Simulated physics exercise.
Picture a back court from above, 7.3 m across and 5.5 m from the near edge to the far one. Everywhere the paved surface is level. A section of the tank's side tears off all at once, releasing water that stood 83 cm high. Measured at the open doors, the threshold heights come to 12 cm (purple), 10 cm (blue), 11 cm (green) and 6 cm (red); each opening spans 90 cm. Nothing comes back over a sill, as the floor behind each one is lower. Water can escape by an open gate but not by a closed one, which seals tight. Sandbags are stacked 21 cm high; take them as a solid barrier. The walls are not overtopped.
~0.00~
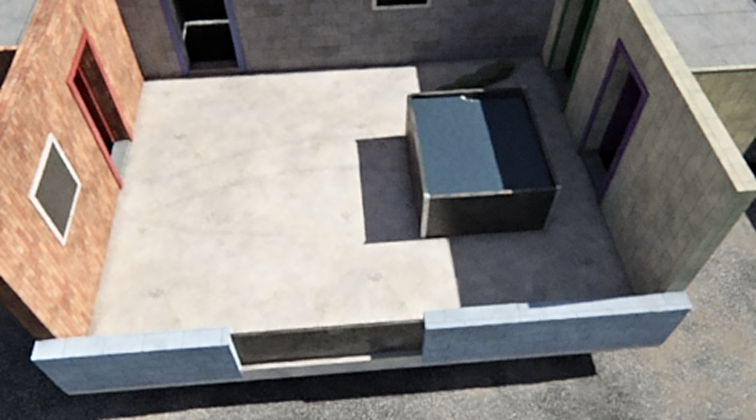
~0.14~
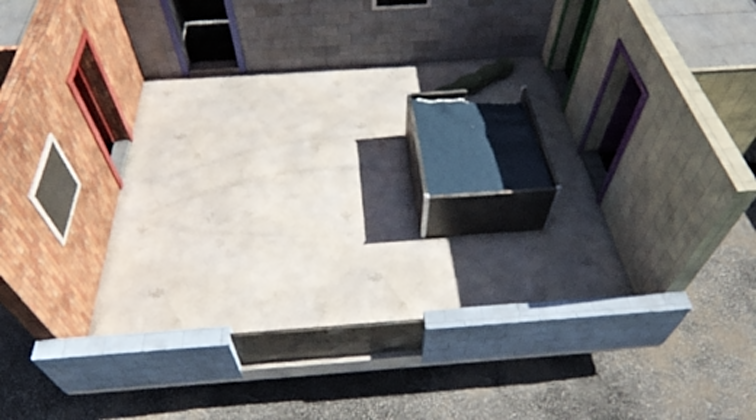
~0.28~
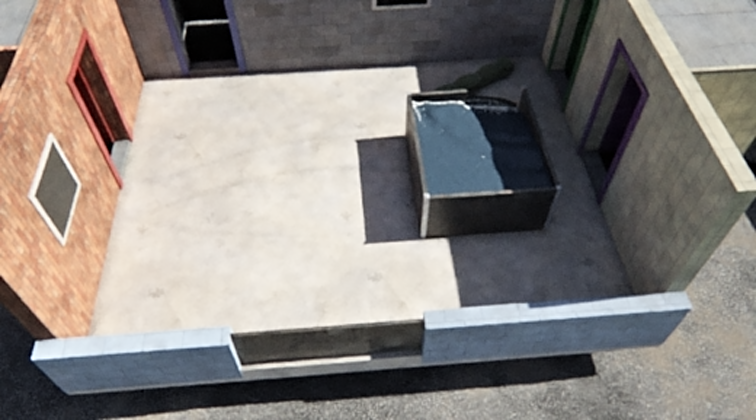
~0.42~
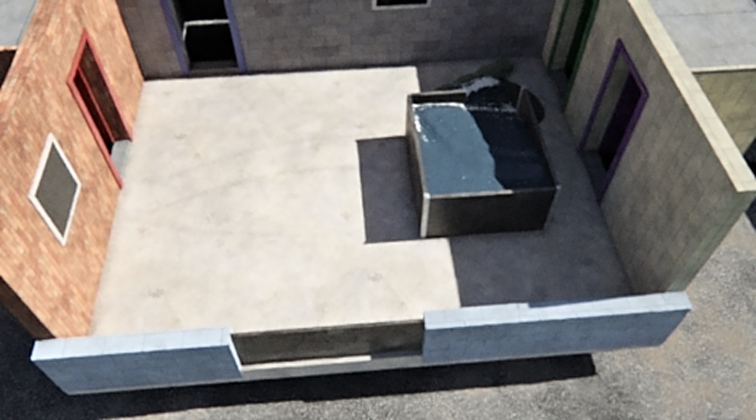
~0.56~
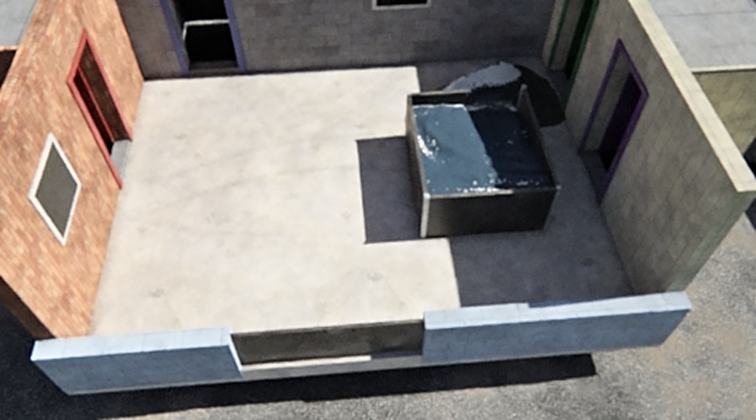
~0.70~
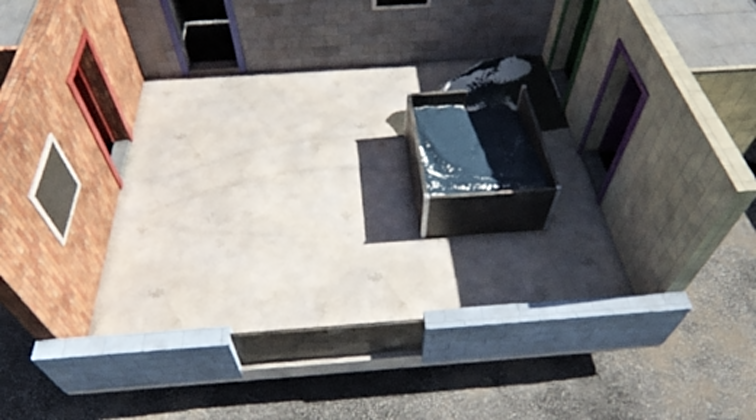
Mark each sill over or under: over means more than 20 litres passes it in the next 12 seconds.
Purple door - under; blue door - under; green door - over; red door - over.
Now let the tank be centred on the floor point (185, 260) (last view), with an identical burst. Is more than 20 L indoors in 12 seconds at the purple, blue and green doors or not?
Purple: Within limit; blue: Too much; green: Within limit.
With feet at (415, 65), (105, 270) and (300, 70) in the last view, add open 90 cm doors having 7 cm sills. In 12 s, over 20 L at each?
Well, the first is on the high side, the second is on the low side, and the third is on the low side.
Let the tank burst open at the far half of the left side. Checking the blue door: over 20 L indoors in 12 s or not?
Relative to that limit, blue ends up on the high side.
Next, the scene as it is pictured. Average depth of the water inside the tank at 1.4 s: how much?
55 cm.
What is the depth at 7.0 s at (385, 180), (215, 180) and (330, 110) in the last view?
First 0 cm, then 3 cm, then 4 cm.
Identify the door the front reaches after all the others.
Lab note: Last arrival at the red door.
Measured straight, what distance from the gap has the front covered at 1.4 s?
I'd put it close to 2.4 m.
After 1.4 s water covers 15 % of the floor and is deepest (60 cm) near (544, 73); purple door not reached, blue door not reached, green door 28 cm at the sill, 28 L in, red door not reached.
After 2.2 s water covers 20 % of the floor and is deepest (46 cm) near (544, 73); purple door not reached, blue door not reached, green door 32 cm at the sill, 179 L in, red door not reached.
After 3.5 s water covers 40 % of the floor and is deepest (34 cm) near (544, 73); purple door 3 cm at the sill, 0 L in, blue door 5 cm at the sill, 0 L in, green door 30 cm at the sill, 397 L in, red door not reached.
After 7.0 s water covers 75 % of the floor and is deepest (18 cm) near (552, 93); purple door 4 cm at the sill, 0 L in, blue door 7 cm at the sill, 0 L in, green door 19 cm at the sill, 667 L in, red door 9 cm at the sill, 35 L in.
After 12.0 s water covers 95 % of the floor and is deepest (10 cm) near (381, 341); purple door 3 cm at the sill, 0 L in, blue door 5 cm at the sill, 0 L in, green door 10 cm at the sill, 712 L in, red door 5 cm at the sill, 44 L in.
